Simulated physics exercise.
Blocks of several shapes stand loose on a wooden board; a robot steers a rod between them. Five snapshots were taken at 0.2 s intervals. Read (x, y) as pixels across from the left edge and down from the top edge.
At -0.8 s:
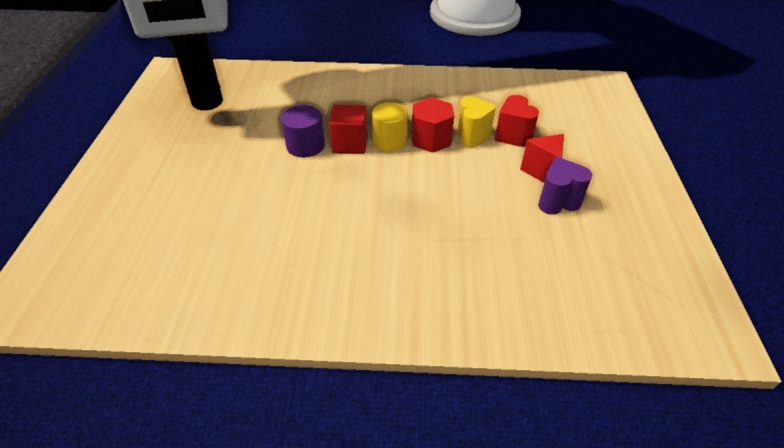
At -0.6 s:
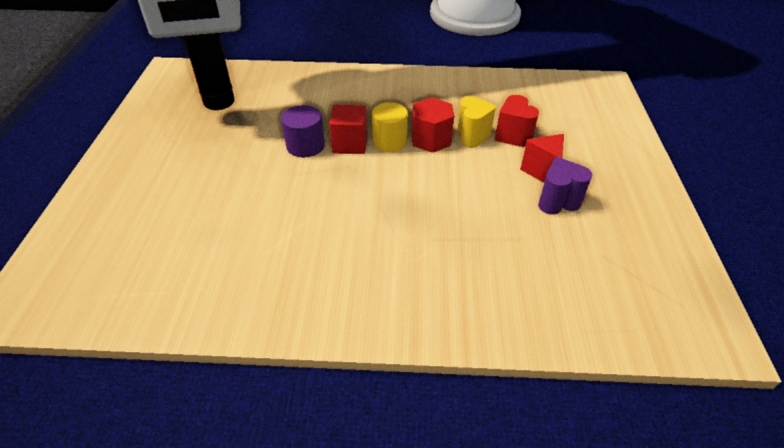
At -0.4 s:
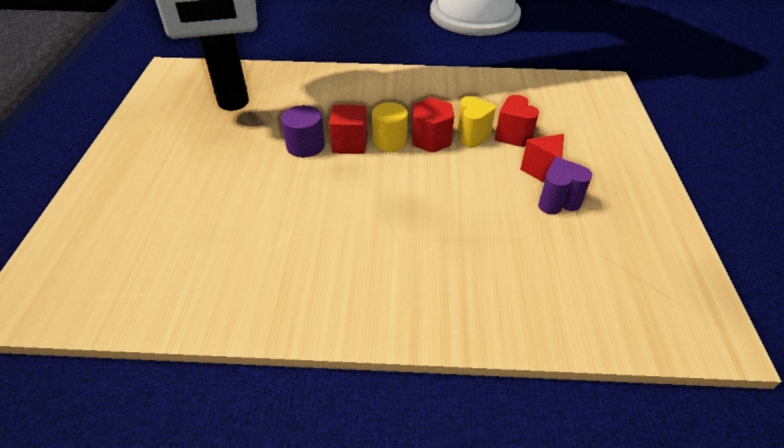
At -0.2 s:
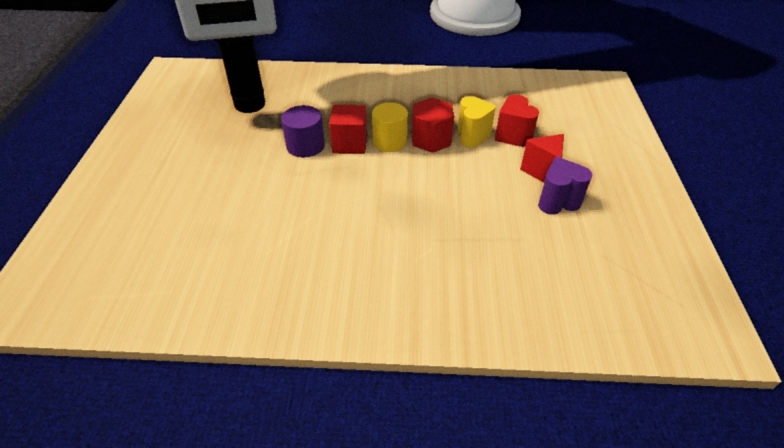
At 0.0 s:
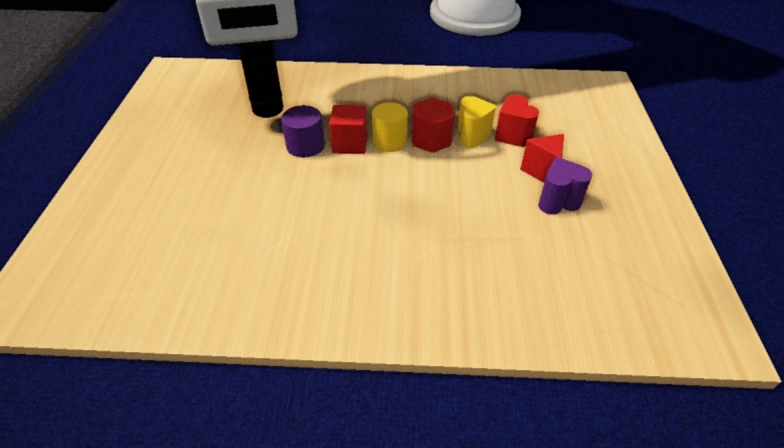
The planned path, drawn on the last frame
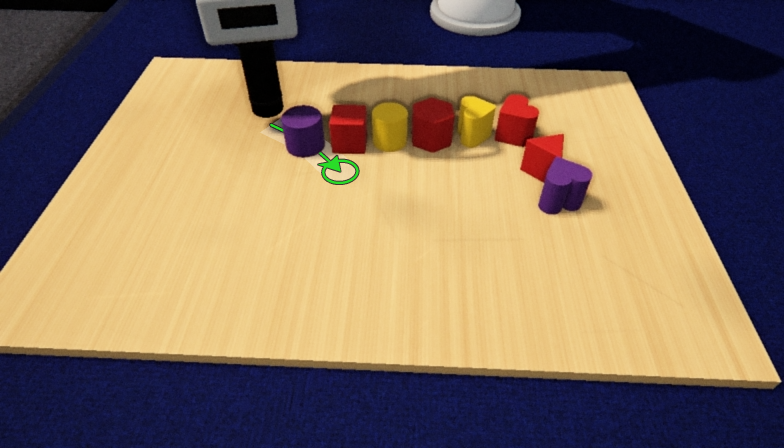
Black rod held by a robot sliding slowly right toward a curved row of red, yellow and purple blocks, which stay still.
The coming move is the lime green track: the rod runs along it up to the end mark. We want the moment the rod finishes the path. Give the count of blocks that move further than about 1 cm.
When the path ends, I think you'll find two blocks out of place by more than 1 cm.
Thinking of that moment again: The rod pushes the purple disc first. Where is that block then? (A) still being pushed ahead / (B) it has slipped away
A - still being pushed ahead.
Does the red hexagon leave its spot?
No - that is not the case.
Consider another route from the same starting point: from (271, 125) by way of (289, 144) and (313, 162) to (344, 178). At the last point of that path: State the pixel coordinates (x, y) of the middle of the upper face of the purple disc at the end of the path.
The centre of its top face lies at (381, 153).
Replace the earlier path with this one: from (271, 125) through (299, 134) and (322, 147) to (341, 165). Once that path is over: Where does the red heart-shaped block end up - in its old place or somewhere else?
It is still on its spot.
Drawn move, from (271, 125) through (309, 144) to (340, 172).
What follows on the original path. One third of the way, rod at (295, 122); purple disc at (315, 124); red square piece at (351, 115), turned 15° anticlockwise.
Two thirds of the way, rod at (318, 138); purple disc at (338, 142); red square piece at (359, 119), turned 45° anticlockwise; yellow disc at (394, 111).
At the end, rod at (339, 156); purple disc at (361, 162); red square piece at (359, 119), turned 45° anticlockwise; yellow disc at (394, 111); red hexagon still.
